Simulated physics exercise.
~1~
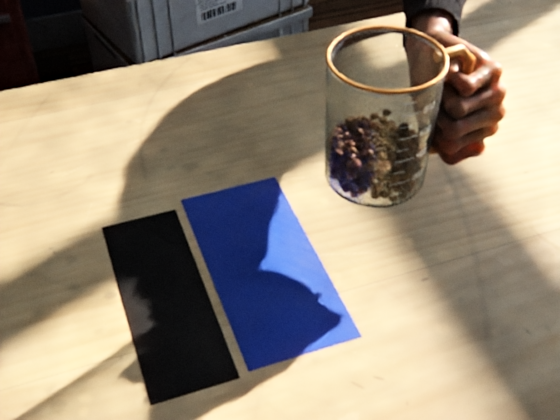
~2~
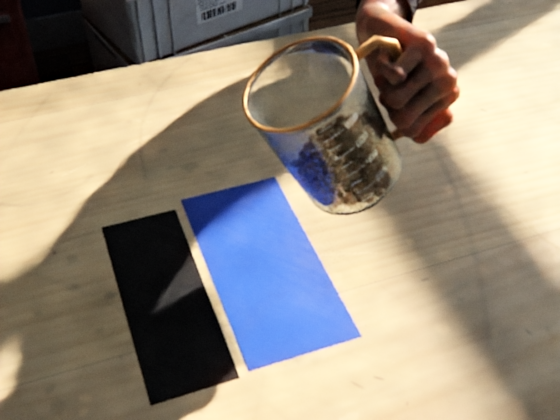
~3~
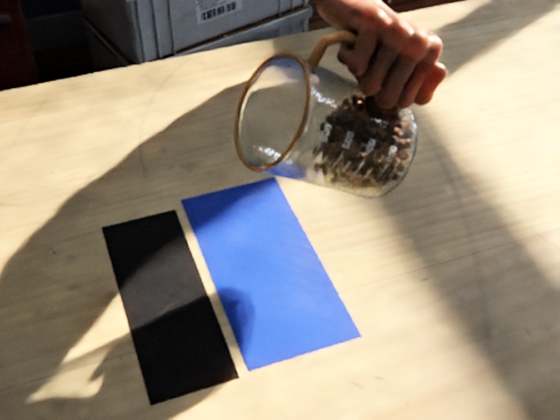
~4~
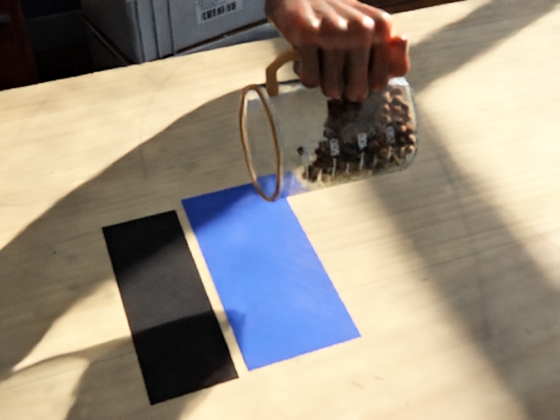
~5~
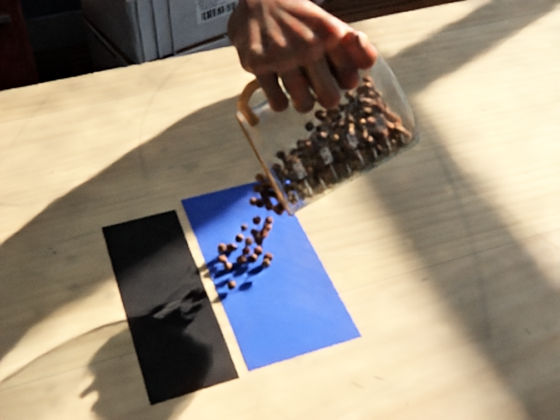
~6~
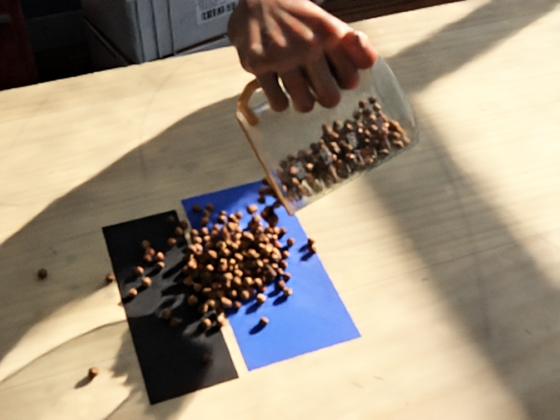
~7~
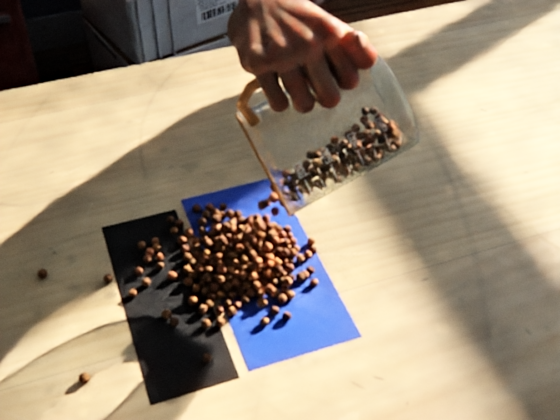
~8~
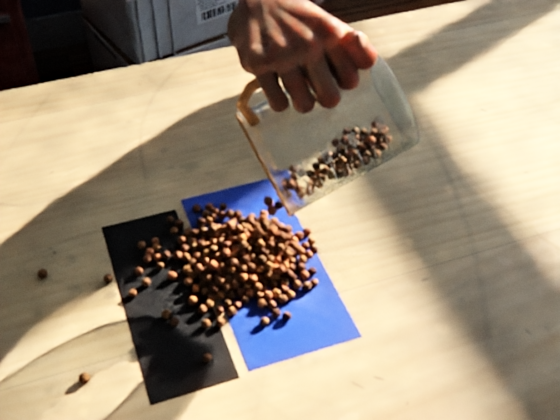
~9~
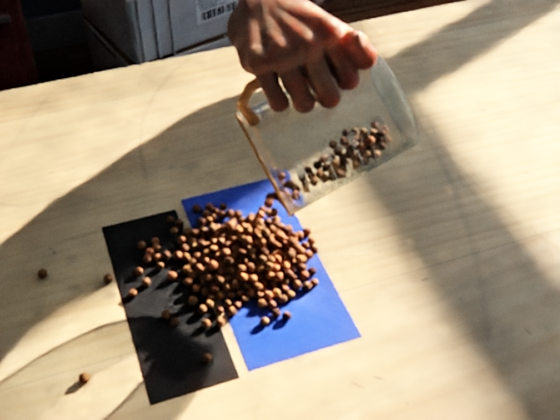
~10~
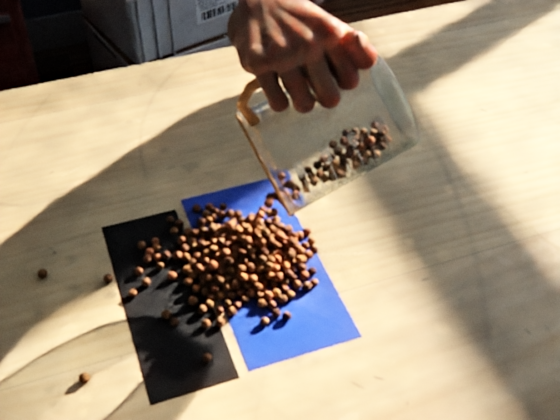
On a sunlit wooden table, a hand tipped a clear jug of small brown balls until they spilled into a pile, mostly on the blue mat and partly on the black one, with a few strays on the table and some left in the jug.
